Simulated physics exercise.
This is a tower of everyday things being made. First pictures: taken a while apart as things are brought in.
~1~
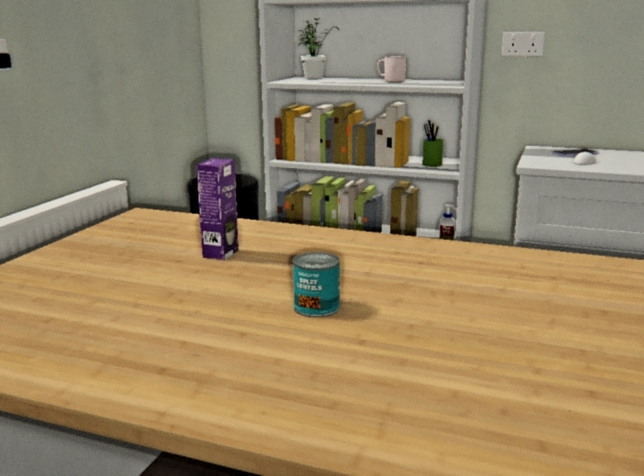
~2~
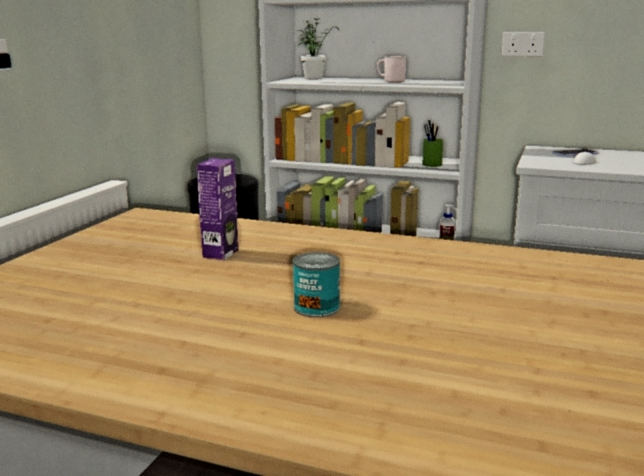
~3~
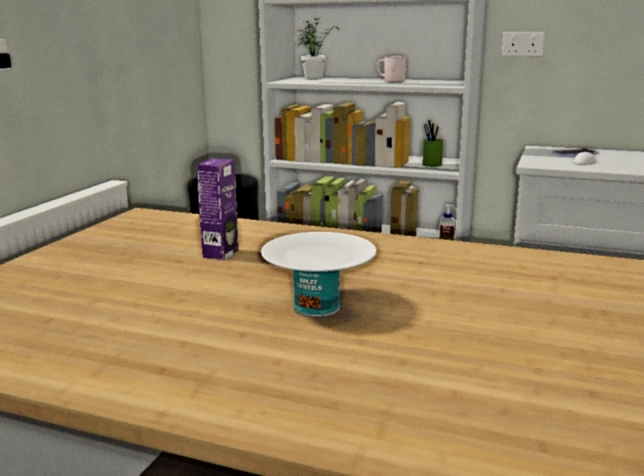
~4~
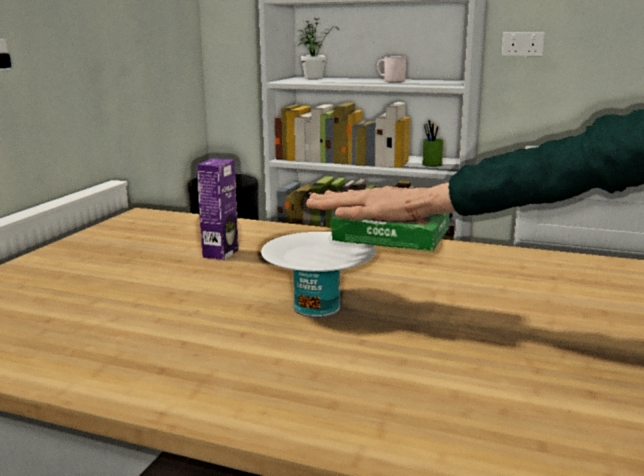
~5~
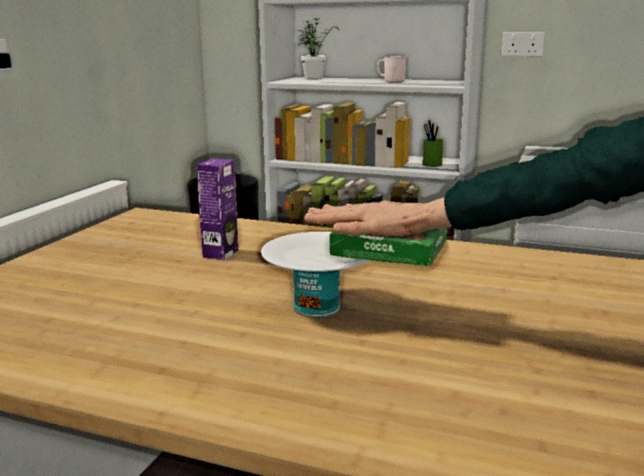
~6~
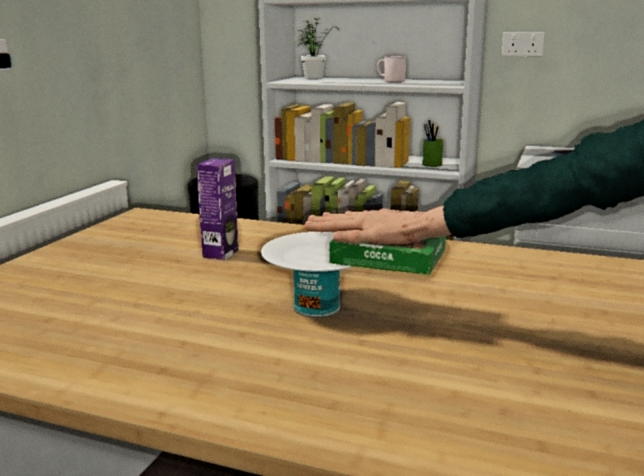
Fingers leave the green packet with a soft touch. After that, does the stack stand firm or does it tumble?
Most likely the pile fails.
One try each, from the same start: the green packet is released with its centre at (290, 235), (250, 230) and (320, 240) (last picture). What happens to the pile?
Attempt one, the pile survives; attempt two, it falls over; attempt three, it survives.
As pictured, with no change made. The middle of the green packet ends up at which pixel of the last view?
I'd point to roughly (395, 274).
Then, 0.36 s after the last picture, green packet now fallen.
Then, 0.72 s after the last picture, nothing new.
At rest, fallen, green packet; the other 3 in place. Seen from the same camera at the end, green packet near (395, 273). The pile comes apart.
